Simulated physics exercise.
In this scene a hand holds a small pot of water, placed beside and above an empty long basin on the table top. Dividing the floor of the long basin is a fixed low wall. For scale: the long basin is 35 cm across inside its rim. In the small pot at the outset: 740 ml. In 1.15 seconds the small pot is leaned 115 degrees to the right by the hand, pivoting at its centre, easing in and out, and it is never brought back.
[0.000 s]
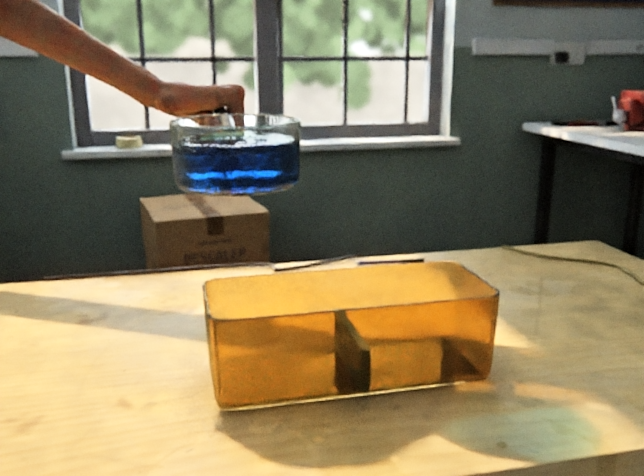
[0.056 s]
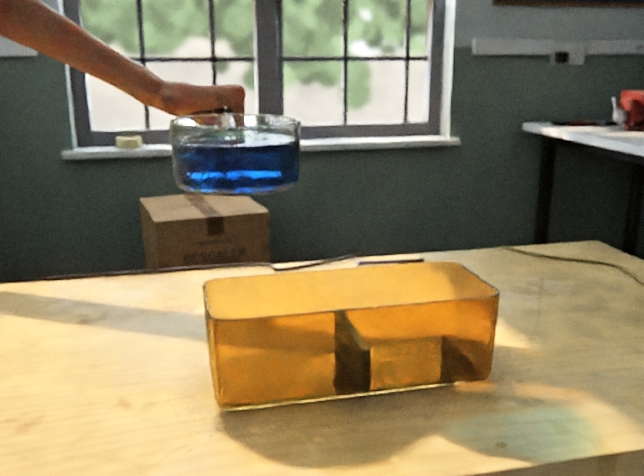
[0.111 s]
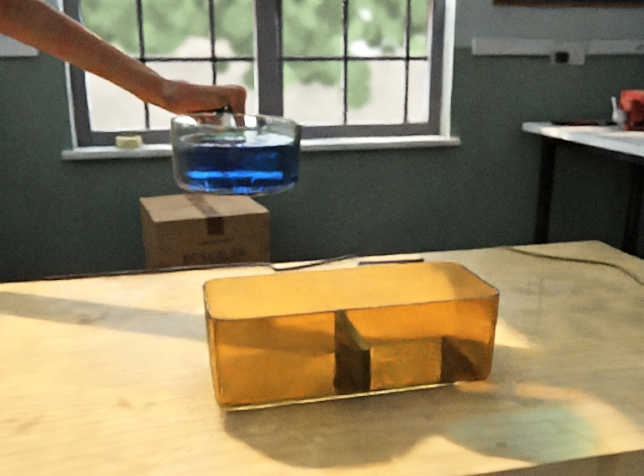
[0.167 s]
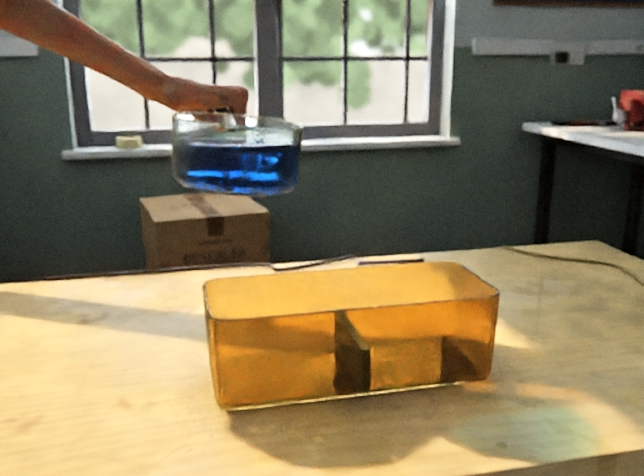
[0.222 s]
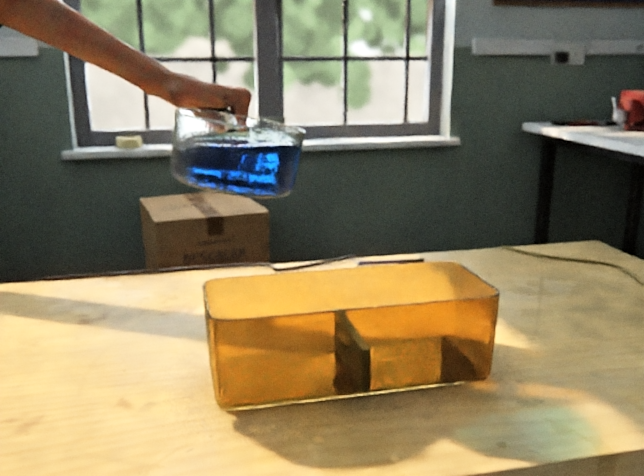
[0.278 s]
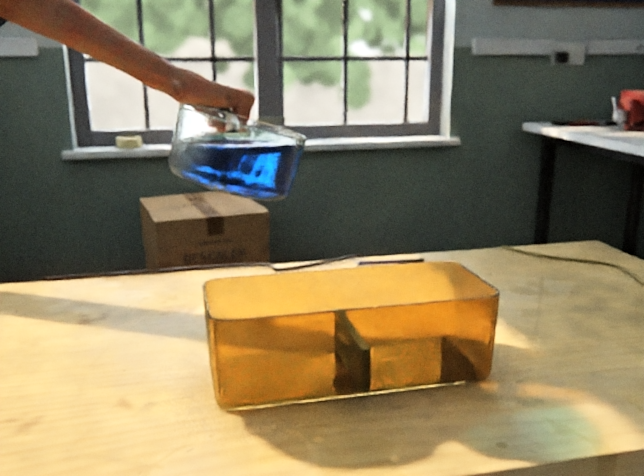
A hand reaches in from the upper left, holding a round glass pot of blue water above a pale wooden table, seen from slightly above in a room with a window and dark green walls. A long amber basin with a low inner wall sits on the table, with a cardboard box behind. The hand slowly leans the pot rightward while the view stays still.
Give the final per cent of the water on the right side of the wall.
The right side ends with about 49 per cent.
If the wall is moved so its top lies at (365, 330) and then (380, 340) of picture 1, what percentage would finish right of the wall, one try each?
First try about 25 %, second try about 10 %.
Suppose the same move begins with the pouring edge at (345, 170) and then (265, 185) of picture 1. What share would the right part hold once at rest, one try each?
Respectively about 75 and 5 percent.
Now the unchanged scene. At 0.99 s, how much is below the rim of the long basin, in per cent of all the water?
Roughly 84 %.
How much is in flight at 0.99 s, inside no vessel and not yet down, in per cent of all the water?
Roughly 10 %.
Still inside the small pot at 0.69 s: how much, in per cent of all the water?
48 %.
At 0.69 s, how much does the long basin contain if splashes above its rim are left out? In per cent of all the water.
Around 12 percent.
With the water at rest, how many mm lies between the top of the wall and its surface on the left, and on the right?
Noted: Left near 40 mm, right near 40 mm.
By 0.69 s the tilt is 75° and 48 per cent is still to pour, 4 is left of the wall and 8 right of it.
By 0.99 s the tilt is 110° and 6 per cent is still to pour, 36 is left of the wall and 48 right of it.
By 1.31 s the tilt is 115° and 0 per cent is still to pour, 50 is left of the wall and 48 right of it.
By 1.65 s the tilt is 115° and 0 per cent is still to pour, 50 is left of the wall and 49 right of it.
At rest 50 per cent lies left of the wall, 49 right of it and 1 outside.
